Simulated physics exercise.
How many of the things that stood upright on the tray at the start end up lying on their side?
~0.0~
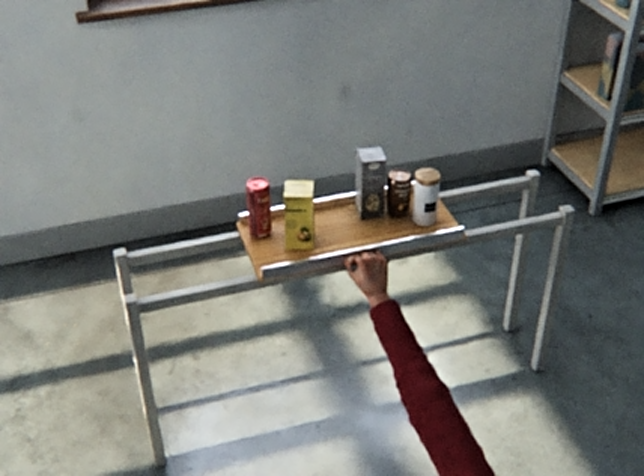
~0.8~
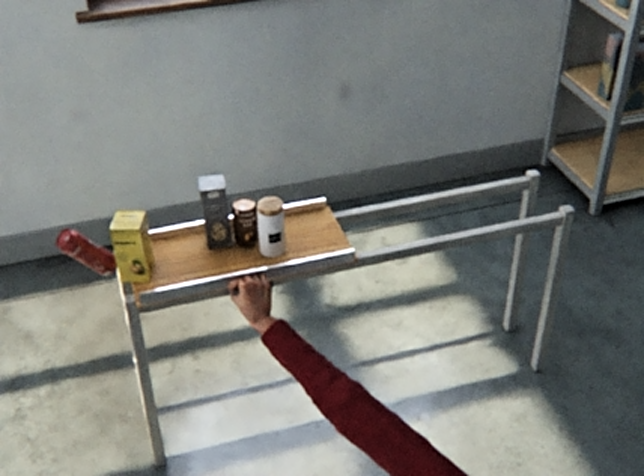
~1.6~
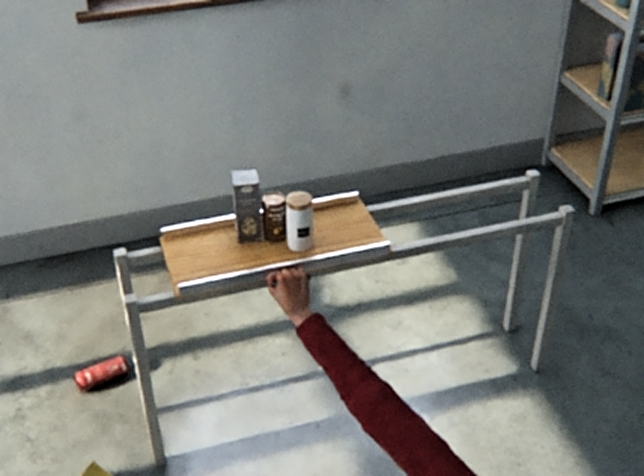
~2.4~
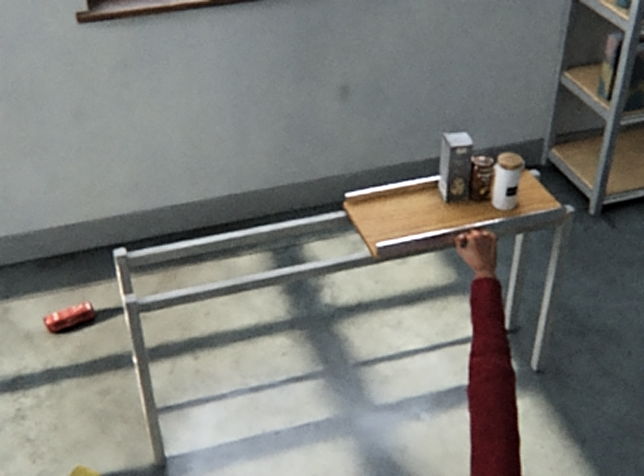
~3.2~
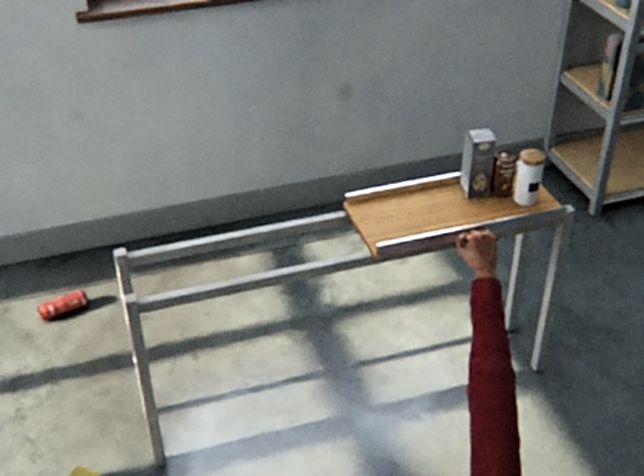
Two of them end up lying on their side, the red can and the yellow carton.
